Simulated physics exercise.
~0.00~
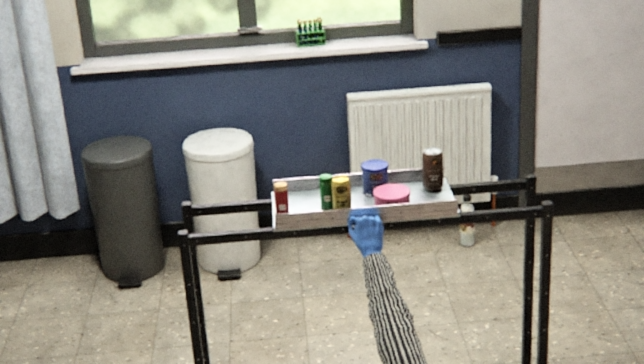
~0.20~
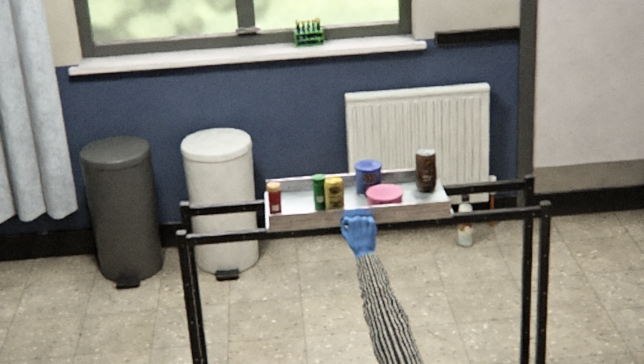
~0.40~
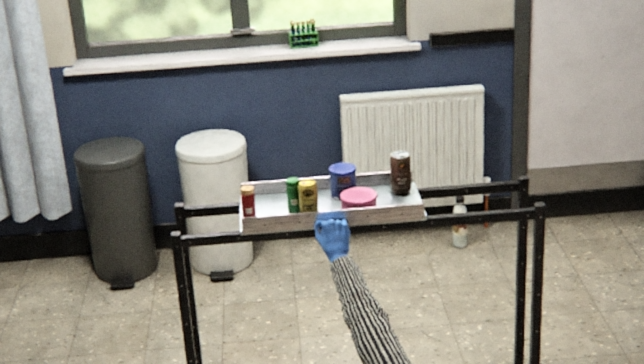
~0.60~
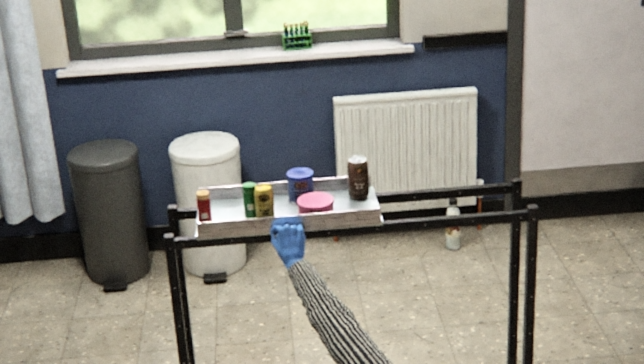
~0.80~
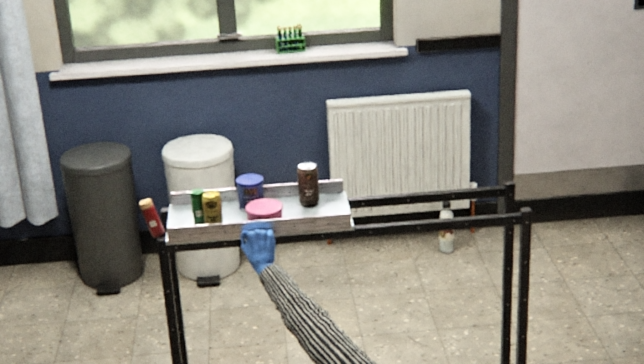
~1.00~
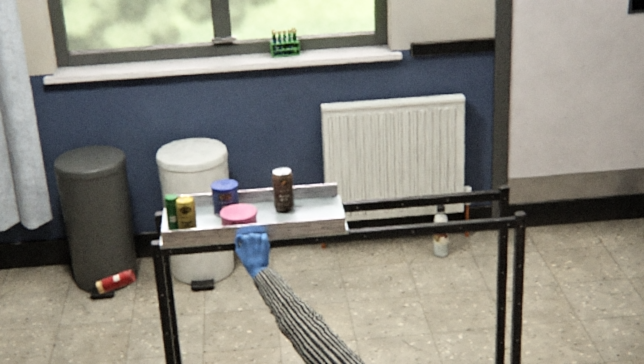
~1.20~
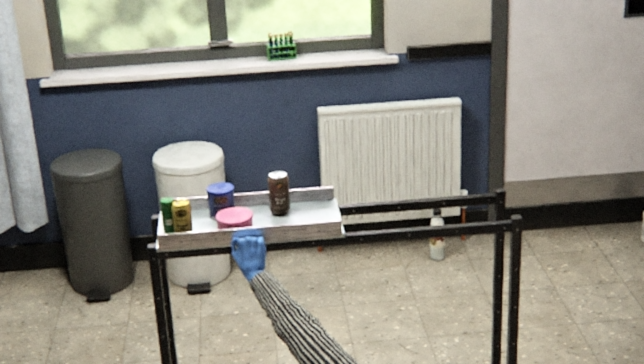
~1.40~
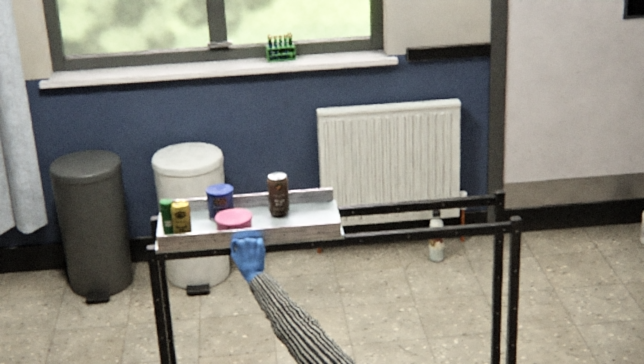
Blue-gloved hand sliding a tray of containers left along a black frame, the red one toppling off the end, others staying upright.
